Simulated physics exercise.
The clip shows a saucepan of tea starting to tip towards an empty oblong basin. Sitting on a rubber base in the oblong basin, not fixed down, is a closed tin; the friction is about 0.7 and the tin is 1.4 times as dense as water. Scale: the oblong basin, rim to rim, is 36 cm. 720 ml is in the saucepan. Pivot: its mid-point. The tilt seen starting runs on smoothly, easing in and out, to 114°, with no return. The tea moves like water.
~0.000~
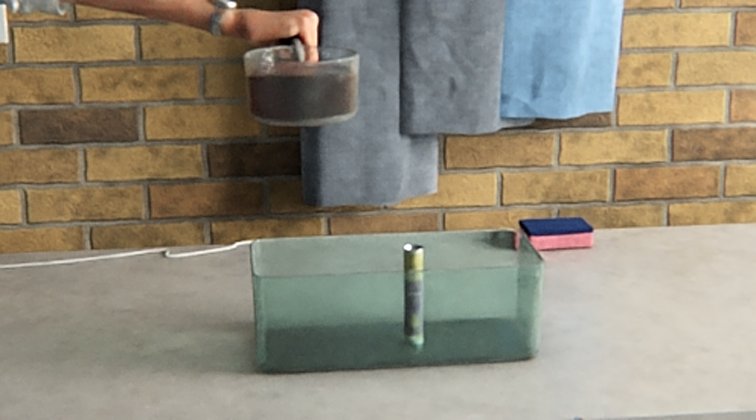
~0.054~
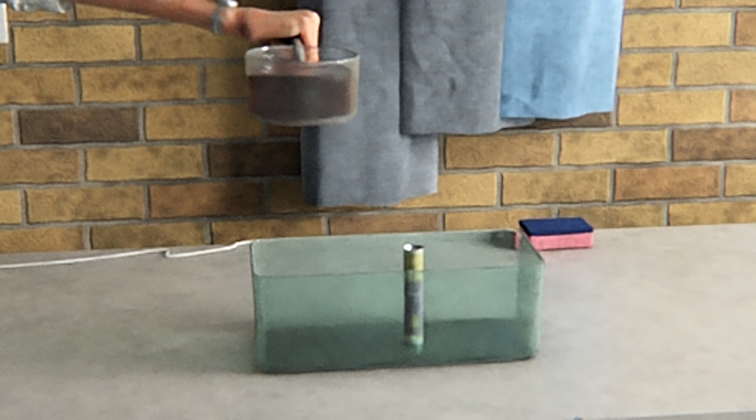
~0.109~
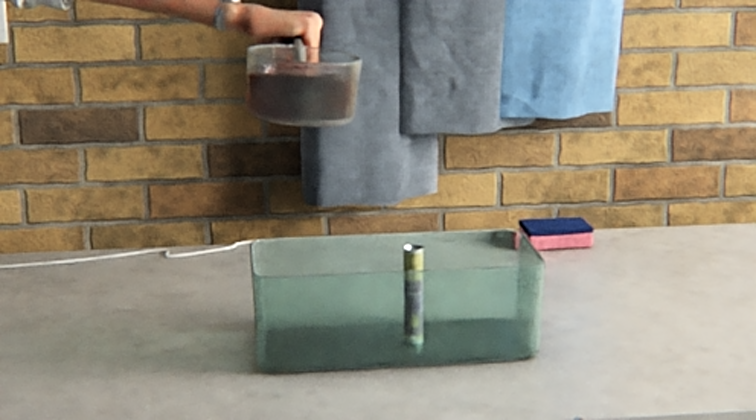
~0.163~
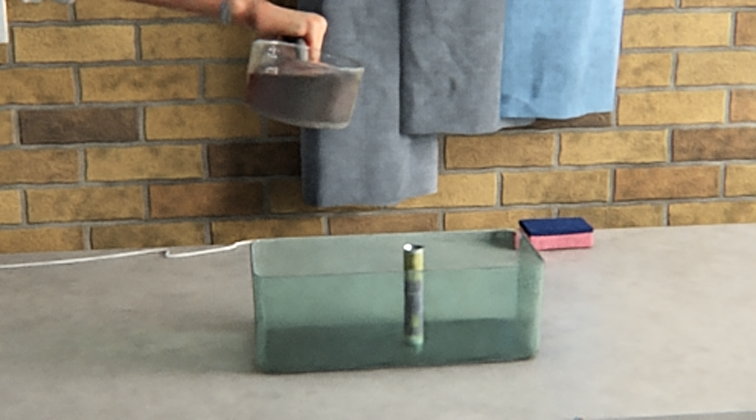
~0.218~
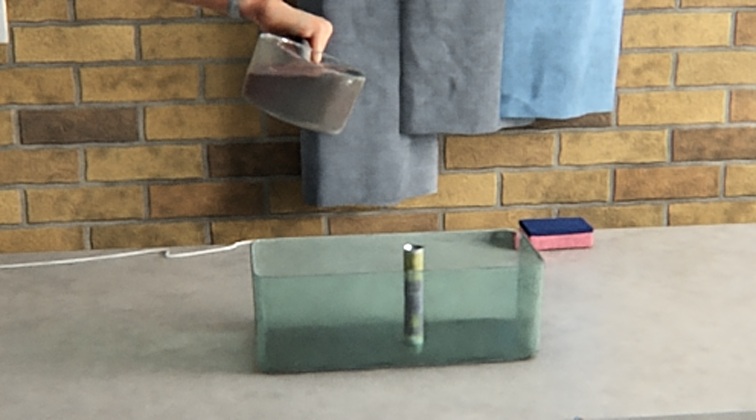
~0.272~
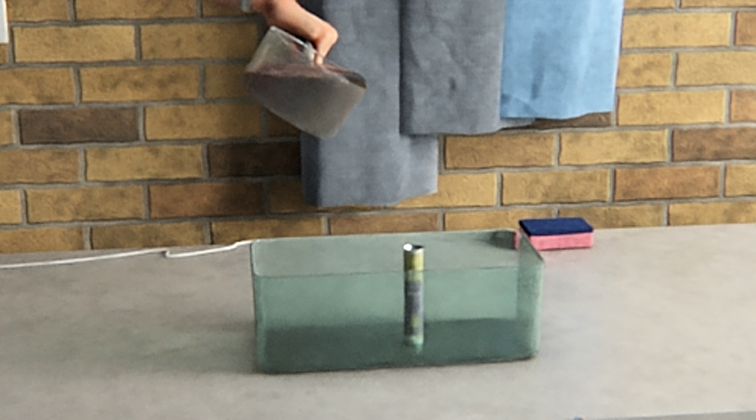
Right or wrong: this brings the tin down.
Right, the tin comes down.
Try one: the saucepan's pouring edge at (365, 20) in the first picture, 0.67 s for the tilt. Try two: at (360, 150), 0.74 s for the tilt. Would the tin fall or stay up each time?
Try 1: Still standing; try 2: Still standing.
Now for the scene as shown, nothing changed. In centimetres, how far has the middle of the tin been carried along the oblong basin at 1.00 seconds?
Its middle sits about 3 cm from the start.
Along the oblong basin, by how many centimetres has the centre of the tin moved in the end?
8.5 cm.
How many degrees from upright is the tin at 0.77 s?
The tilt comes to near 0°.
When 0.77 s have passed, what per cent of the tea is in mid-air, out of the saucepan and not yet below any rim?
Close to 12 in every hundred parts.
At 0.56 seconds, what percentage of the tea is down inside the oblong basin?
Near 18 in a hundred.
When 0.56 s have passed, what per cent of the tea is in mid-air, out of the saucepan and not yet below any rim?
At that moment, about 58 percent.
After 0.56 s the tilt is 98° and 26 per cent is still to pour; the tin stands where it began.
After 0.77 s the tilt is 114° and 3 per cent is still to pour; the tin stands where it began.
After 1.00 s the tilt is 114° and 0 per cent is still to pour; the tin leans 13°.
After 1.24 s the tilt is 114° and 0 per cent is still to pour; the tin lies on its side.
In the end the tin lies on its side.
